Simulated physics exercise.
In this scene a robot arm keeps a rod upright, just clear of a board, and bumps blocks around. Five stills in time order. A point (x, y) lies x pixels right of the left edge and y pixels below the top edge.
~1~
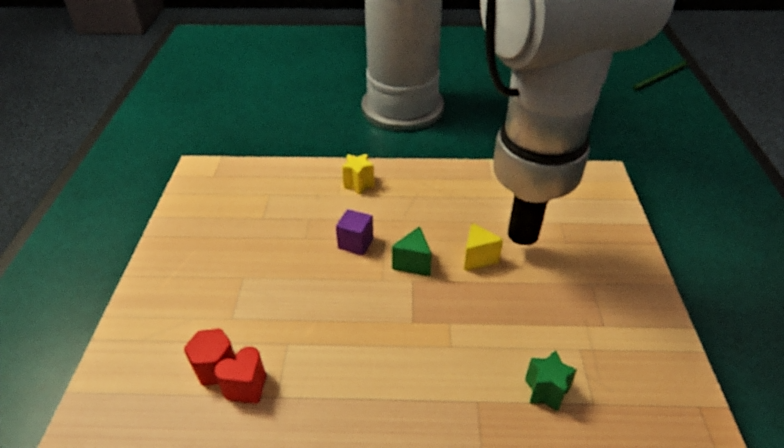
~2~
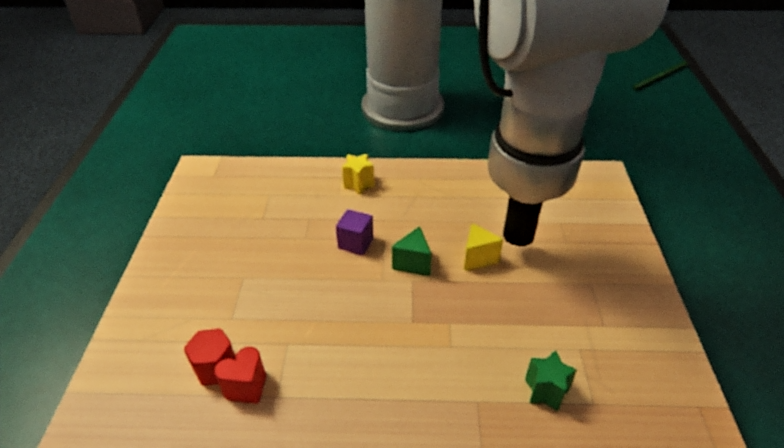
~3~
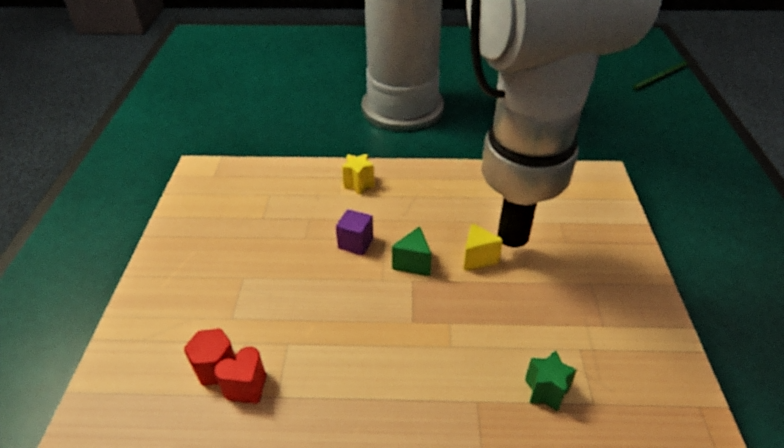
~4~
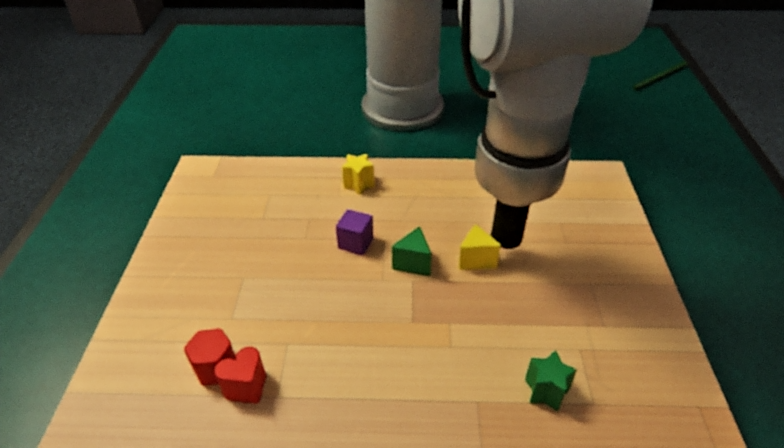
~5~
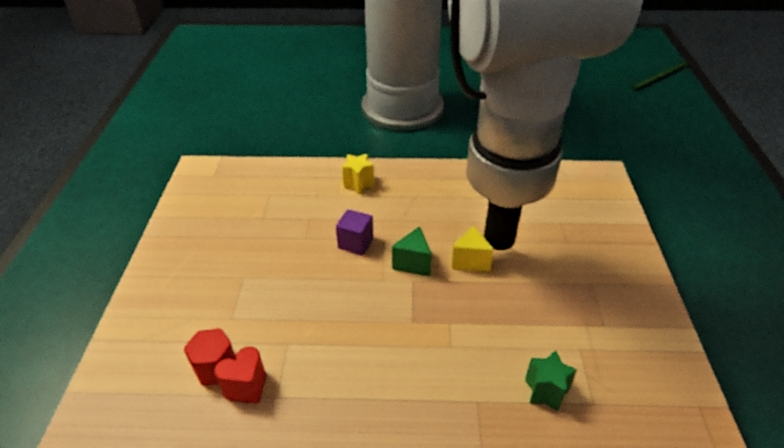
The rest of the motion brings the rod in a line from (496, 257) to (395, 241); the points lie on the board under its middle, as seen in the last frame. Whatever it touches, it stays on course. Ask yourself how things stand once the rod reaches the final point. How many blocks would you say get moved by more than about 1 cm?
Displaced: Two.
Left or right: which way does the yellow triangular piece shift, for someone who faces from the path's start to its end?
Shifted left.
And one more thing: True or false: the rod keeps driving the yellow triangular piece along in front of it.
False.
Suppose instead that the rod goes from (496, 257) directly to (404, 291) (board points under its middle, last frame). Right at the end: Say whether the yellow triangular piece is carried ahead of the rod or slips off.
In the end it is ahead.
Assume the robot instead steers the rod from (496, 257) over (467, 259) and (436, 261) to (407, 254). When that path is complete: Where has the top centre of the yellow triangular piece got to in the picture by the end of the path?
Near (407, 255).
On the path given first. One third of the way, rod (464, 235); yellow triangular piece (443, 242), turned 25° anticlockwise.
Two thirds of the way, rod (429, 230); green triangular piece (407, 245); yellow triangular piece (433, 246), turned 45° anticlockwise.
At the end, rod (395, 224); purple square still; green triangular piece (398, 245), turned 30° anticlockwise; yellow triangular piece (433, 246), turned 45° anticlockwise.
